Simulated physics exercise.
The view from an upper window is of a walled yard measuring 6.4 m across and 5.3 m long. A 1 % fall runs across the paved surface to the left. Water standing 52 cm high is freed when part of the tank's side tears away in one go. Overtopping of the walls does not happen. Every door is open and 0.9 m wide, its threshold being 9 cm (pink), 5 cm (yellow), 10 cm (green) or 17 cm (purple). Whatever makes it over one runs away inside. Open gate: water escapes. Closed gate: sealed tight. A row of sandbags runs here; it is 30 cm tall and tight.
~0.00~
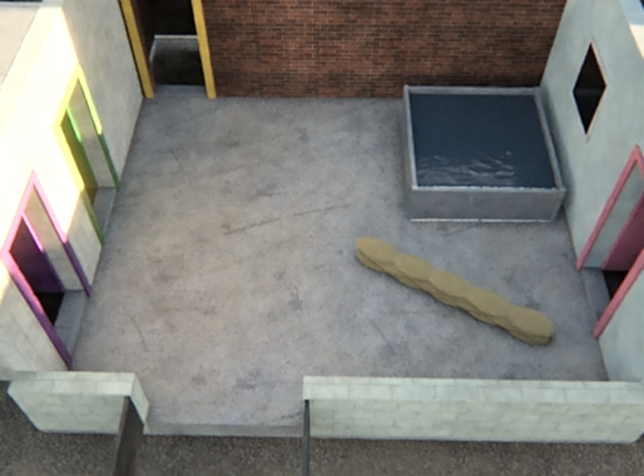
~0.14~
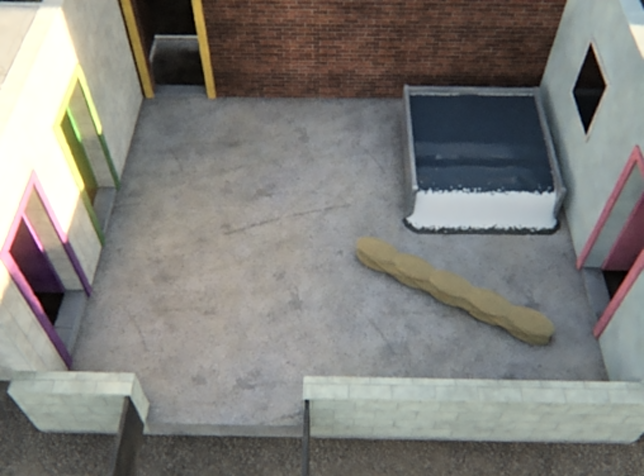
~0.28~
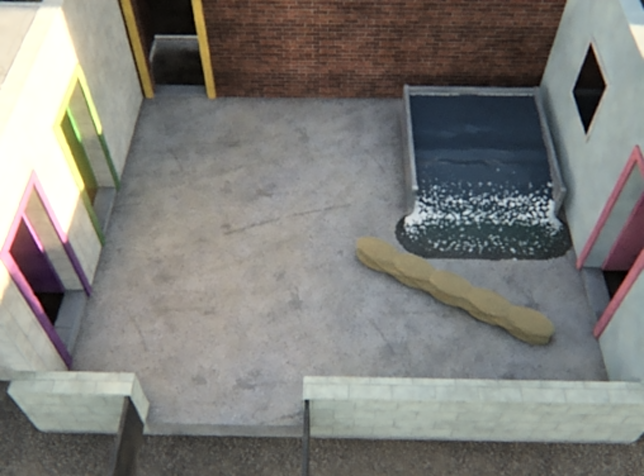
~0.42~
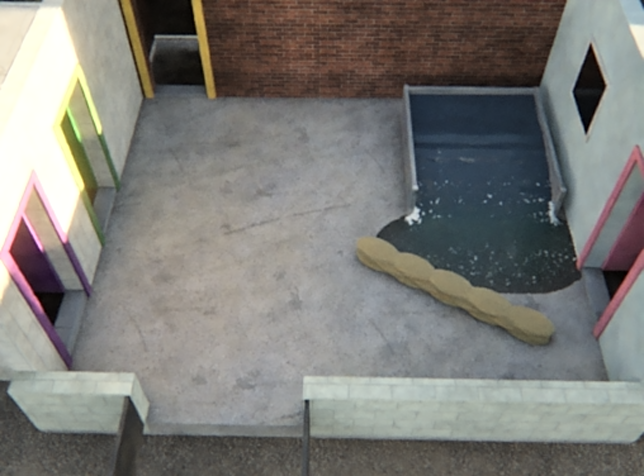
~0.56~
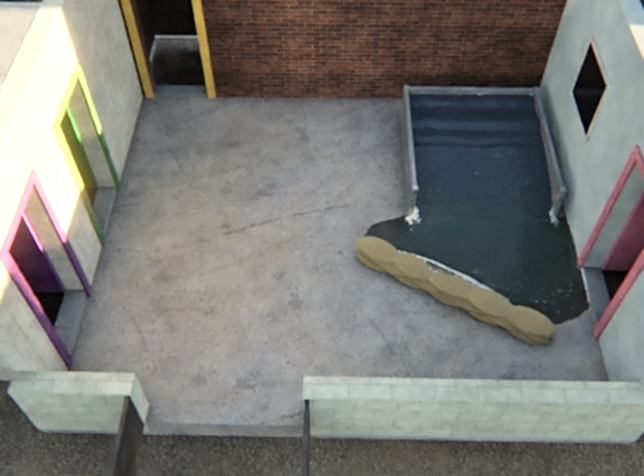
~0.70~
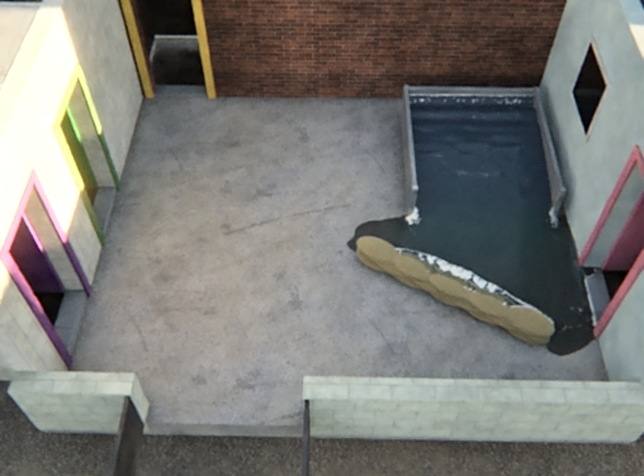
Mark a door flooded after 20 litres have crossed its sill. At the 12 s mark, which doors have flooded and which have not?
The pink door has flooded; the yellow door has flooded; the green door has not; the purple door has not.
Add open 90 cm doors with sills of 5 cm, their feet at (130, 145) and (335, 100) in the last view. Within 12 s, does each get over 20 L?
In the order given, higher then lower.
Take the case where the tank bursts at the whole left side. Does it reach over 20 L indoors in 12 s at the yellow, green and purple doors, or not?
So yellow tops it, green tops it, purple stays lower.
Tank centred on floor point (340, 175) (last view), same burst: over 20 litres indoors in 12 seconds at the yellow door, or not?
In that case yellow comes out short of the limit.
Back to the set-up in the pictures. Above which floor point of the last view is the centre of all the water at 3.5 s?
Near (451, 245).
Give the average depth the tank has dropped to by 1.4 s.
About 28 centimetres on average.
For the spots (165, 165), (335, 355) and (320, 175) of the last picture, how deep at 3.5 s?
Approximately 2, 3 and 3 centimetres, going through them in turn.
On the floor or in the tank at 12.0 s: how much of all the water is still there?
Some 82 in a hundred.
After 1.4 s water covers 15 % of the floor and is deepest (39 cm) near (609, 409); pink door 19 cm at the sill, 1 L in, yellow door not reached, green door not reached, purple door not reached.
After 2.2 s water covers 30 % of the floor and is deepest (37 cm) near (606, 395); pink door 31 cm at the sill, 86 L in, yellow door not reached, green door not reached, purple door not reached.
After 3.5 s water covers 65 % of the floor and is deepest (23 cm) near (609, 409); pink door 20 cm at the sill, 228 L in, yellow door not reached, green door not reached, purple door not reached.
After 7.0 s water covers 90 % of the floor and is deepest (11 cm) near (118, 192); pink door 6 cm at the sill, 268 L in, yellow door 7 cm at the sill, 6 L in, green door 9 cm at the sill, 2 L in, purple door 8 cm at the sill, 0 L in.
After 12.0 s water covers 90 % of the floor and is deepest (8 cm) near (95, 274); pink door 6 cm at the sill, 268 L in, yellow door 7 cm at the sill, 40 L in, green door 8 cm at the sill, 2 L in, purple door 6 cm at the sill, 0 L in.
